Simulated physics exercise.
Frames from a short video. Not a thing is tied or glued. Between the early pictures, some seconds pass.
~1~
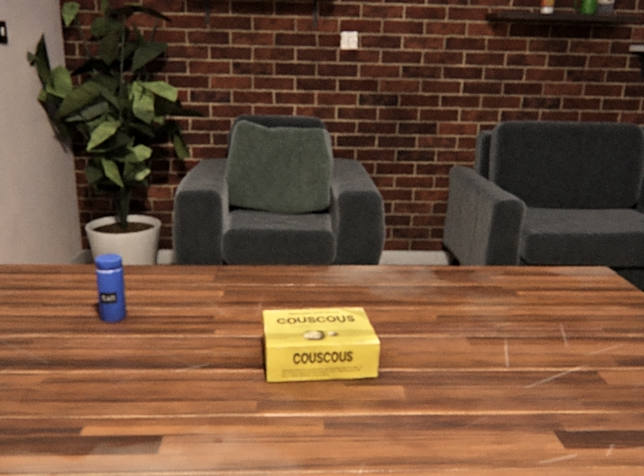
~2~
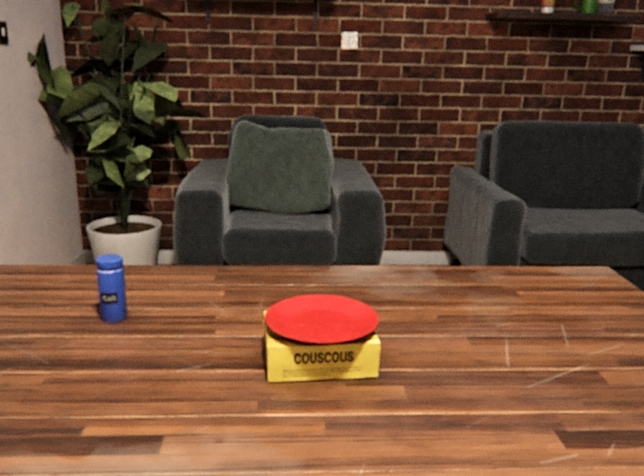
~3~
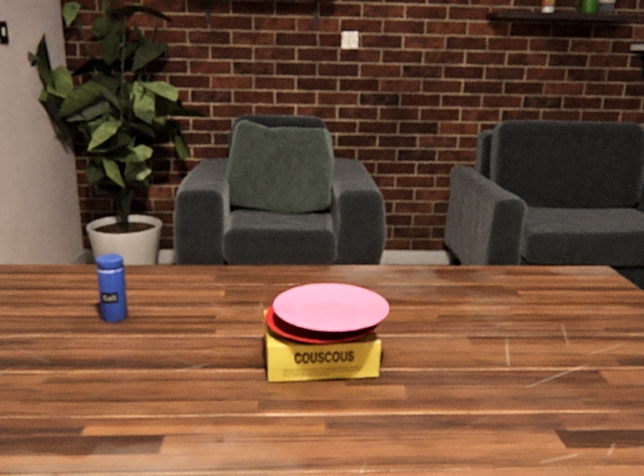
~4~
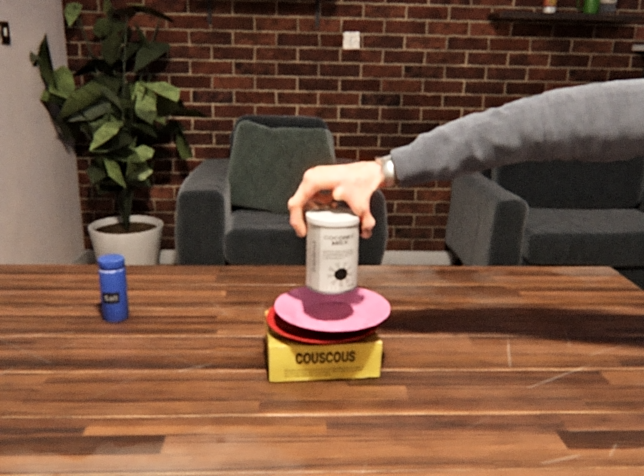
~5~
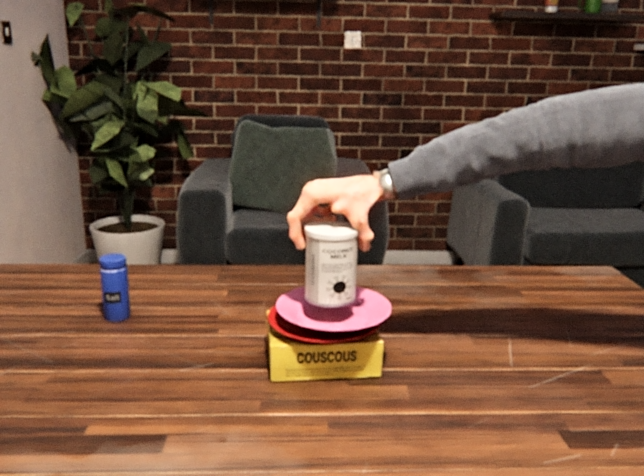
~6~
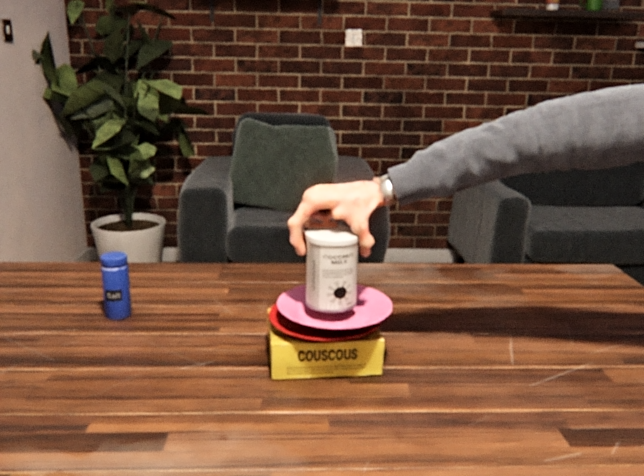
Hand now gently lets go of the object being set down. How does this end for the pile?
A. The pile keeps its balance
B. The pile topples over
The answer is A.
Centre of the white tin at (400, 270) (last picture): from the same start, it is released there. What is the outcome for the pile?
In the end the pile crashes down.
Then, 0.60 s past the last view, nothing moves.
Then, 1.60 s past the last view, white tin resting near (332, 268).
Finally, all 5 still in place. Final places as the last picture's camera would see them, white tin near (332, 268). The pile stays up.
